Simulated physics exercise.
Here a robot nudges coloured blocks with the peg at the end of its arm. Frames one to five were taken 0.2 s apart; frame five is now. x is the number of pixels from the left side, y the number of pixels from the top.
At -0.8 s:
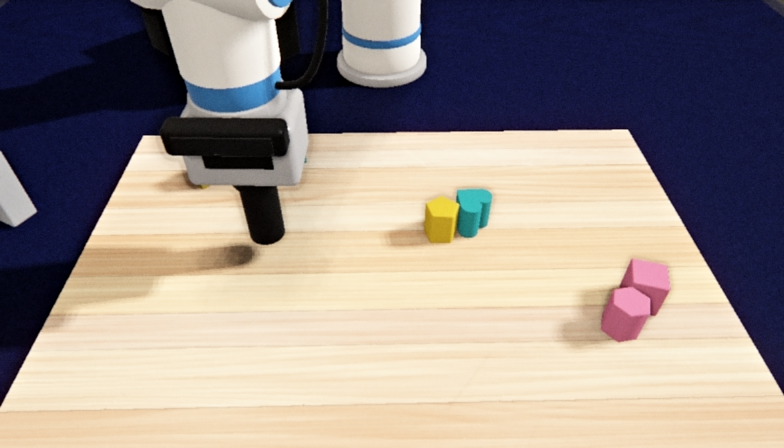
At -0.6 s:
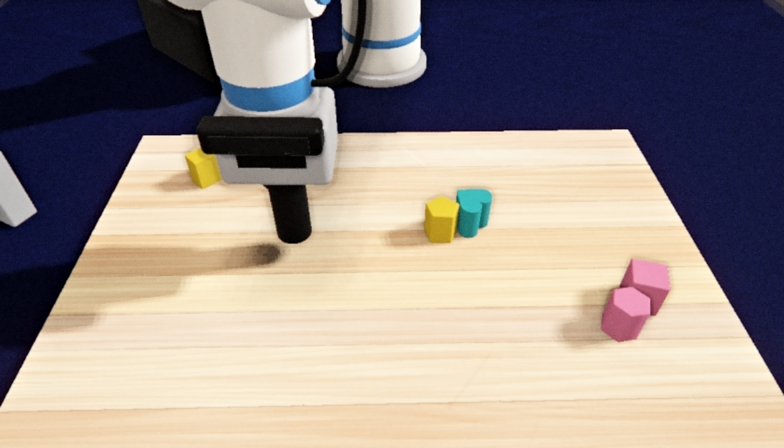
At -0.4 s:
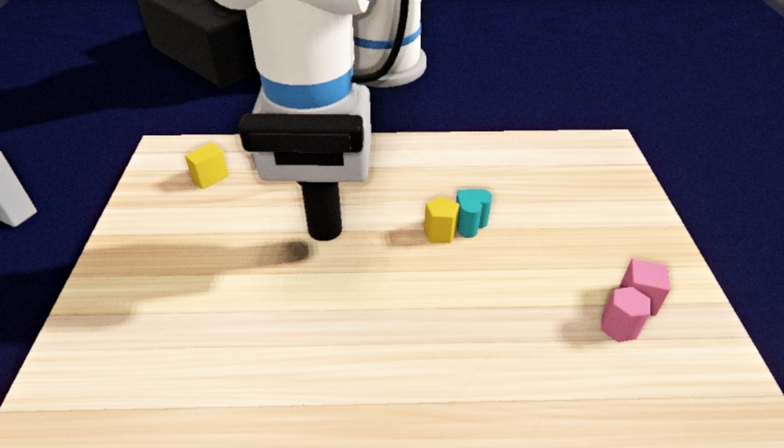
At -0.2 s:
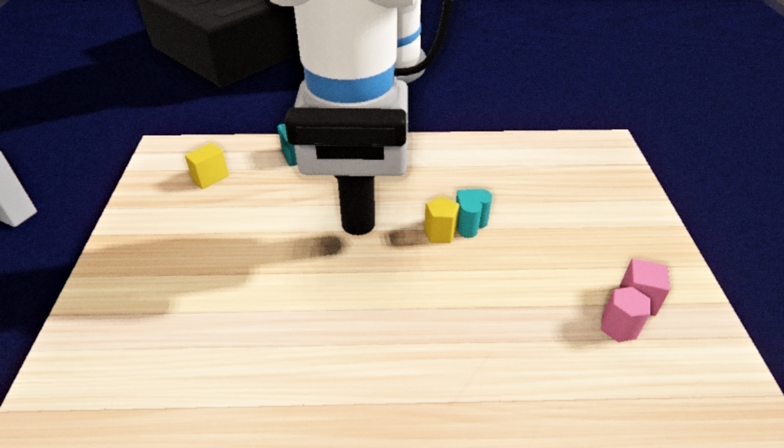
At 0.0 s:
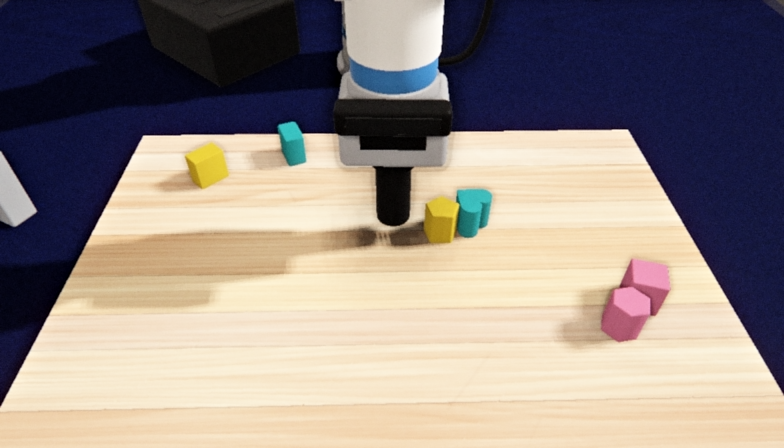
A white robot arm with a blue band and a black peg hangs over a pale wooden table, seen from above at a fixed angle against a dark blue floor. A yellow block and a turquoise one sit together near the middle, two pink blocks at right, and another yellow block at upper left. The arm glides steadily right, uncovering a turquoise block behind it, while every block stays still.
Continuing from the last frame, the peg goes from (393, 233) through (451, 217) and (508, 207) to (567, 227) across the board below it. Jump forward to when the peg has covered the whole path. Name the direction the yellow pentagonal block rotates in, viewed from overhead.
It is turned clockwise.
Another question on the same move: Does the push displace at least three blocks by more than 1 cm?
No, I don't think so.
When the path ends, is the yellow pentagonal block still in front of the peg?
Short answer: No.
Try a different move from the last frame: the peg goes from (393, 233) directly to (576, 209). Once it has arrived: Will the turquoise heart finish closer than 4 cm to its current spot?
My answer is no.
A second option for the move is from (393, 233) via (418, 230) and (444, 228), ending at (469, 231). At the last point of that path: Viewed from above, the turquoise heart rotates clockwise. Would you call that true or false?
Verdict: False.
The first path, step by step. One third of the way, peg (453, 200); yellow pentagonal block (475, 208), turned 80° clockwise; turquoise heart (501, 199), turned 30° anticlockwise.
Two thirds of the way, peg (512, 190); yellow pentagonal block (476, 208), turned 85° clockwise; turquoise heart (512, 201).
At the end, peg (572, 210); yellow pentagonal block (476, 208), turned 85° clockwise; turquoise heart (513, 201).
